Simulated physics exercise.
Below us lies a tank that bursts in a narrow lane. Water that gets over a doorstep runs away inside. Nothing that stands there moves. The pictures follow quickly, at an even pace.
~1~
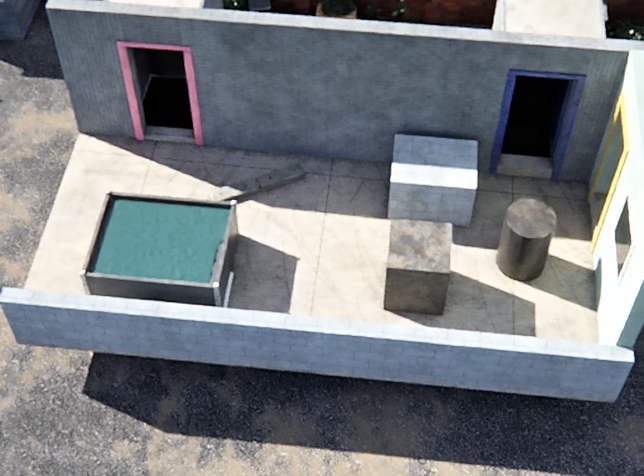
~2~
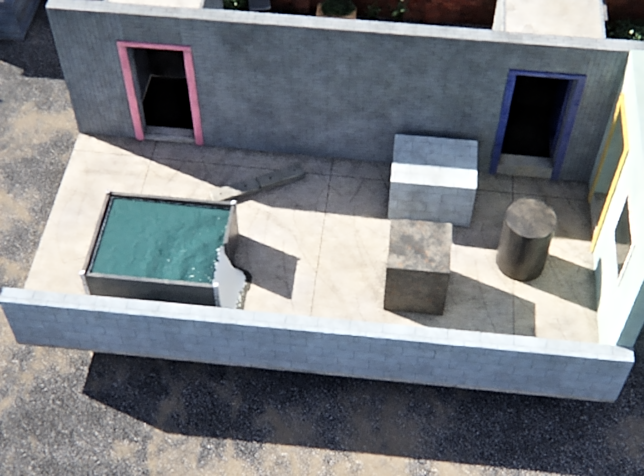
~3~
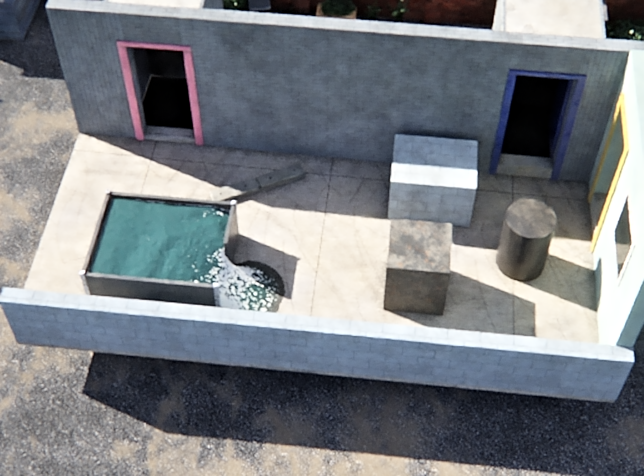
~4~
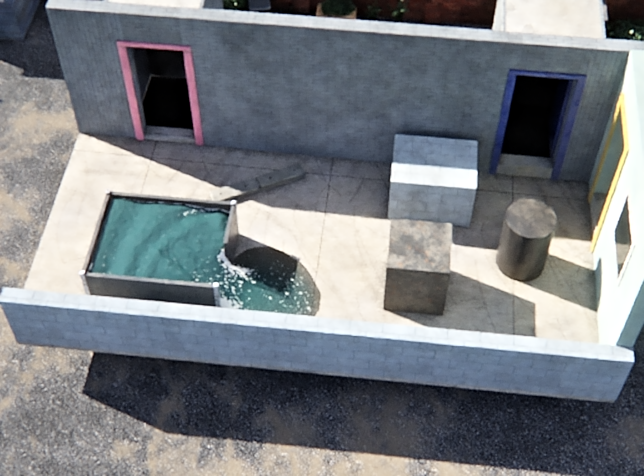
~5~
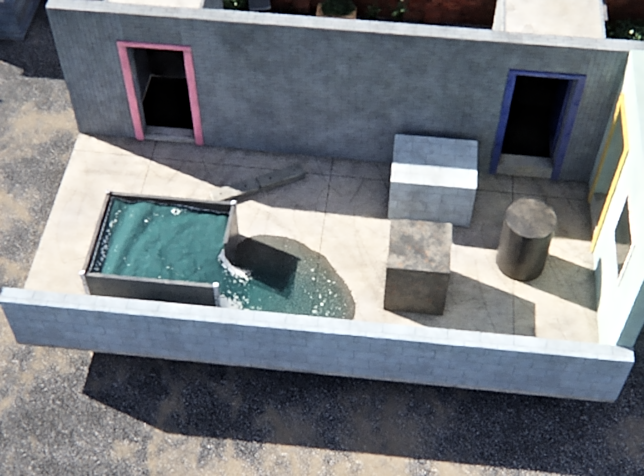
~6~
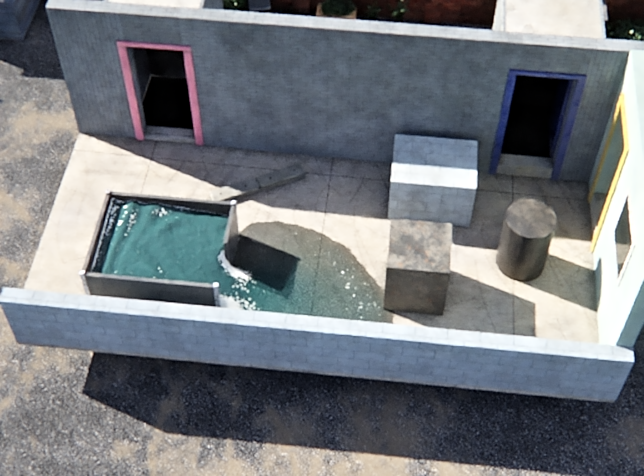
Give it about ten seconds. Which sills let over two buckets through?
The pink door stays under that; the yellow door stays under that; the blue door stays under that.
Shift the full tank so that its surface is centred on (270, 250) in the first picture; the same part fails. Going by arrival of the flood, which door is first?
That is the door marked yellow.
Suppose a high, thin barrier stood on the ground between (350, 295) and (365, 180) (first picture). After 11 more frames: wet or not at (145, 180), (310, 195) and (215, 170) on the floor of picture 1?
One after the other: Free of water, flooded, dry.
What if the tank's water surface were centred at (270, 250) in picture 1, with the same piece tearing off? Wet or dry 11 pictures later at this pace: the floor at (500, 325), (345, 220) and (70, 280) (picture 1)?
In turn: Wet, under water, not flooded.
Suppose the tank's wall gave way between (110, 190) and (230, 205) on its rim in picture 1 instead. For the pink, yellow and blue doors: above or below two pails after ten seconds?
One by one: Pink door floods; yellow door stays under; blue door takes less.
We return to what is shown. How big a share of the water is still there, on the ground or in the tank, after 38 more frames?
Some 100 per cent.
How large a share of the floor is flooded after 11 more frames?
About 40 per cent.
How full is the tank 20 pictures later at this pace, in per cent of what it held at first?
I make it 36 per cent.
A moment on, water covers 25 % of the floor; the pink door not reached, the yellow door not reached, the blue door not reached.
Next, water covers 40 % of the floor; the pink door not reached, the yellow door not reached, the blue door not reached.
Then, water covers 55 % of the floor; the pink door not reached, the yellow door wet at the sill, nothing in, the blue door not reached.
Later, water covers 70 % of the floor; the pink door wet at the sill, nothing in, the yellow door wet at the sill, nothing in, the blue door wet at the sill, nothing in.
In the end, water covers 85 % of the floor; the pink door wet at the sill, nothing in, the yellow door wet at the sill, nothing in, the blue door wet at the sill, nothing in.
